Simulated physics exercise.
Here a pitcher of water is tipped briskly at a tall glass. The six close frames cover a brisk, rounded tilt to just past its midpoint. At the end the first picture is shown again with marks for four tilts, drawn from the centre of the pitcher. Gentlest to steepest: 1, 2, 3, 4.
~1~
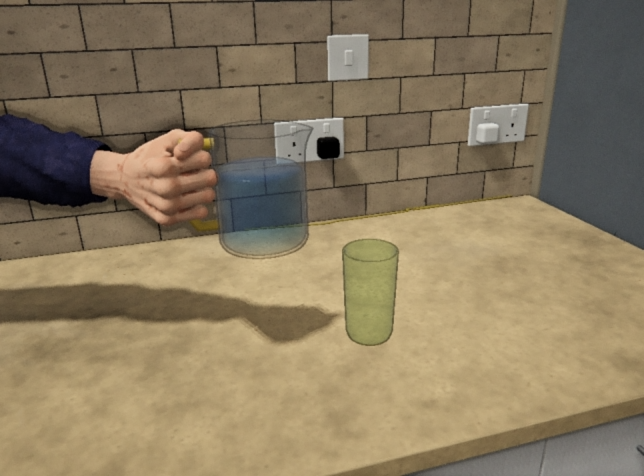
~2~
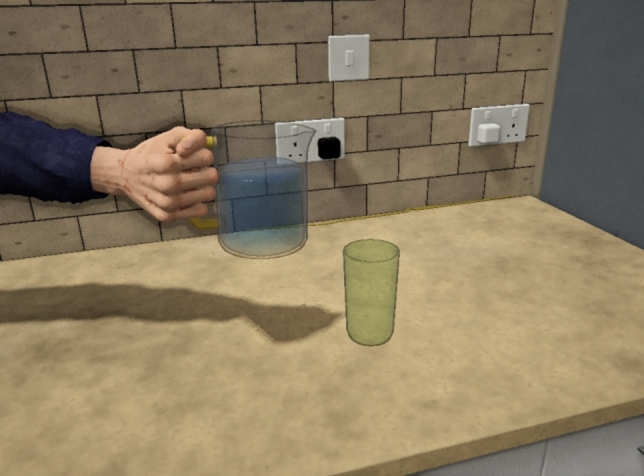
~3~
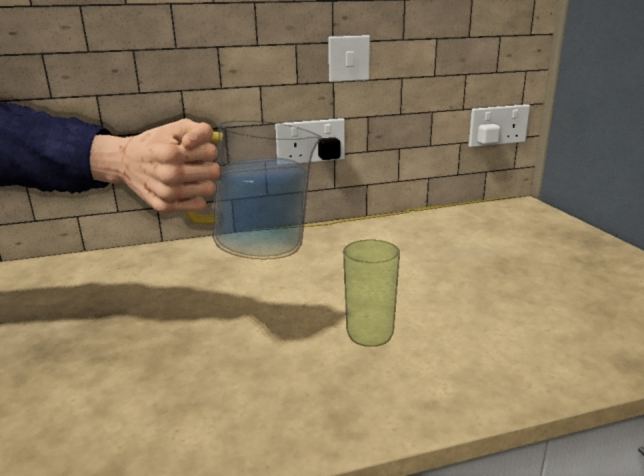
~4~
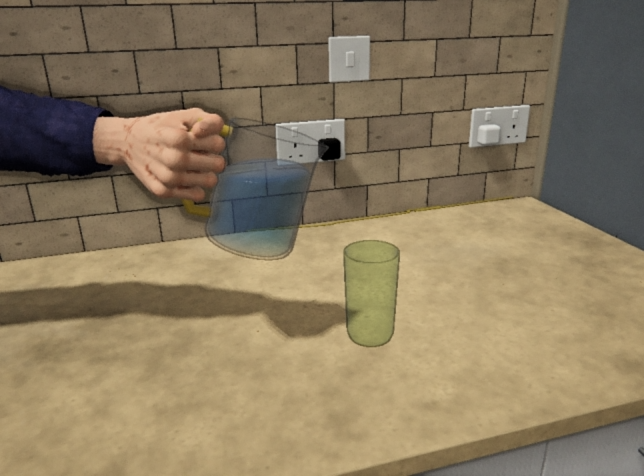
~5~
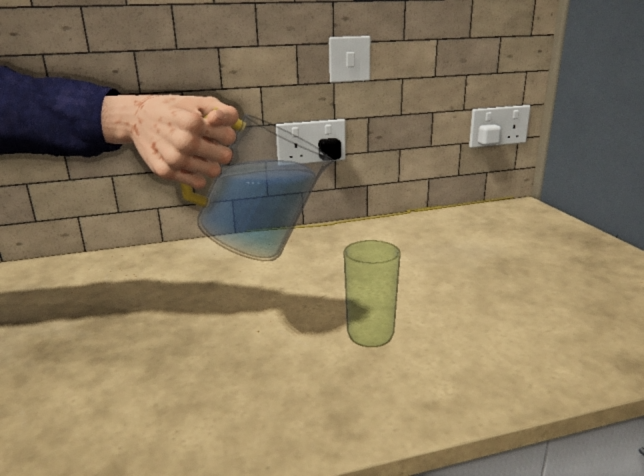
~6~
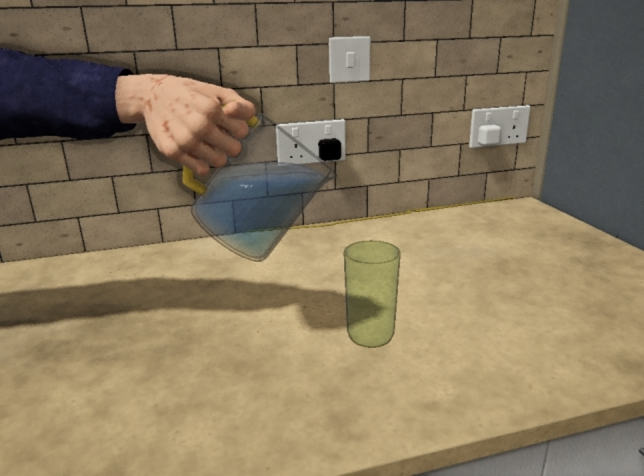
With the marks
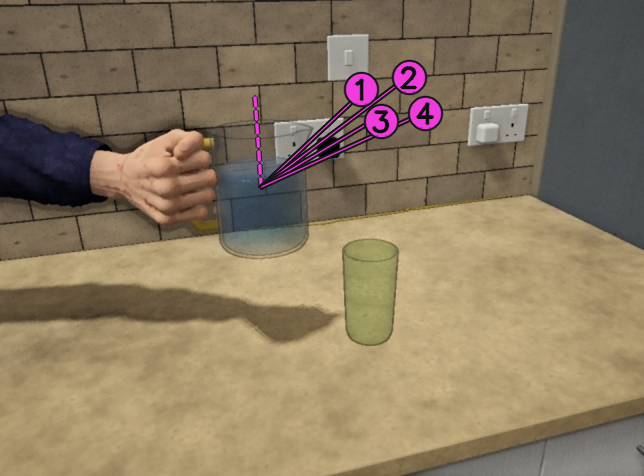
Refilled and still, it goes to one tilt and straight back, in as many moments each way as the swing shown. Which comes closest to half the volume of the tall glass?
I would pick tilt 3.
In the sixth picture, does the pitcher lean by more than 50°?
No.
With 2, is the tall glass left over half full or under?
Under half.
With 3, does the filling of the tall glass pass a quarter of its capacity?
Yes, it does.
On the marked copy, 1 at (350, 103); 2 at (395, 86); 3 at (364, 125); 4 at (409, 119).
With 1, the tall glass ends with about 15 % of what it can hold.
With 2, the tall glass ends with about 29 % of what it can hold.
With 3, the tall glass ends with about 48 % of what it can hold.
With 4, the tall glass ends with about 69 % of what it can hold.
